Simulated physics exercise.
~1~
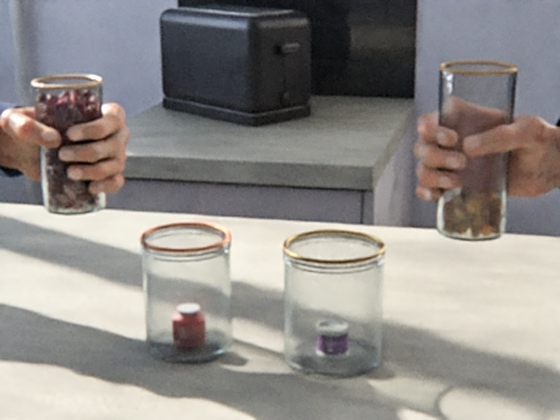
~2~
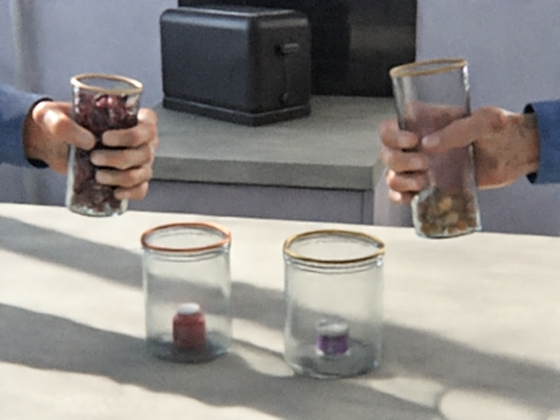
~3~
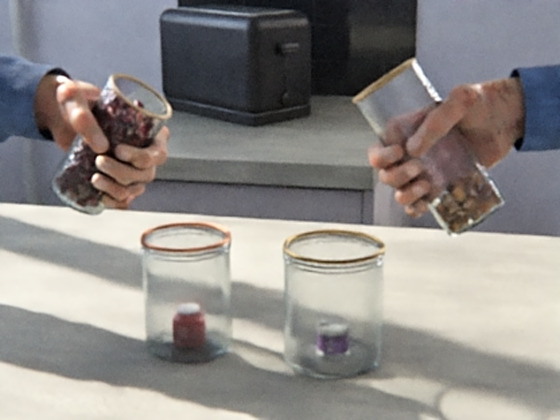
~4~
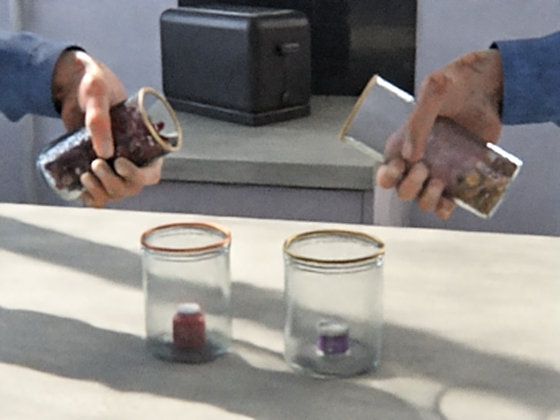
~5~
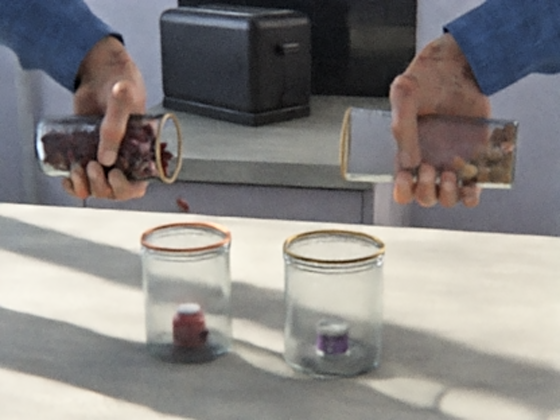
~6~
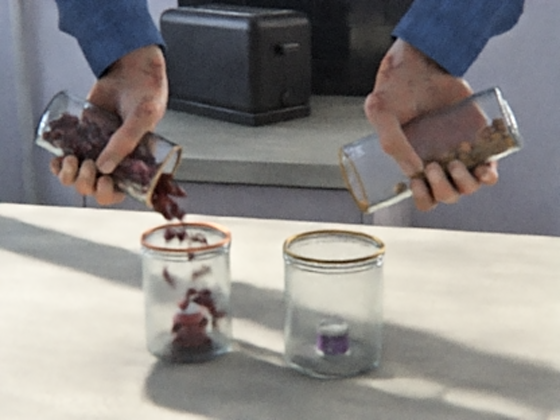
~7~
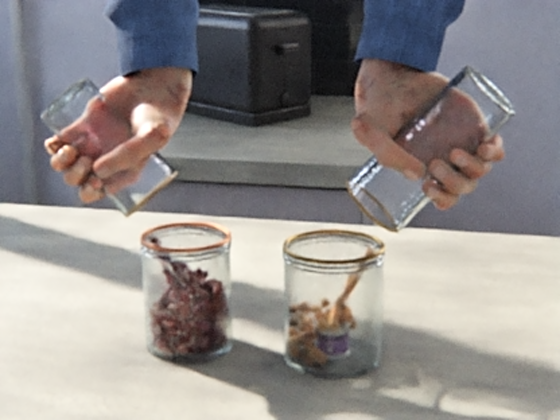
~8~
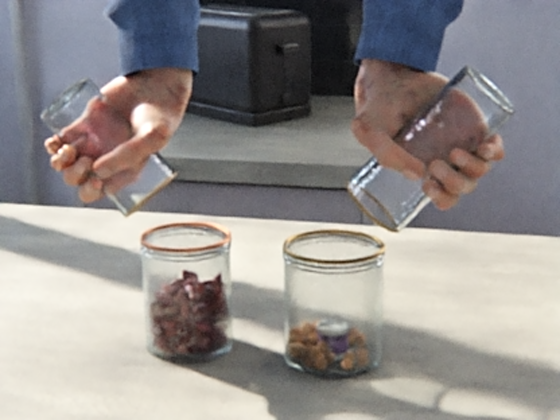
A still, slightly raised view looks across a pale, sunlit kitchen counter, with a black toaster on a grey worktop behind. Two clear glass jars stand in front, the left with a reddish rim and a small red object inside, the right with a gold rim and a small purple one. Two hands tip glasses inward, the left holding dark red dried pieces, the right brown ones. The red pieces tumble out first, then the brown ones follow until both glasses are empty. Finally the red object is buried, while the purple one still shows above its shallow fill.
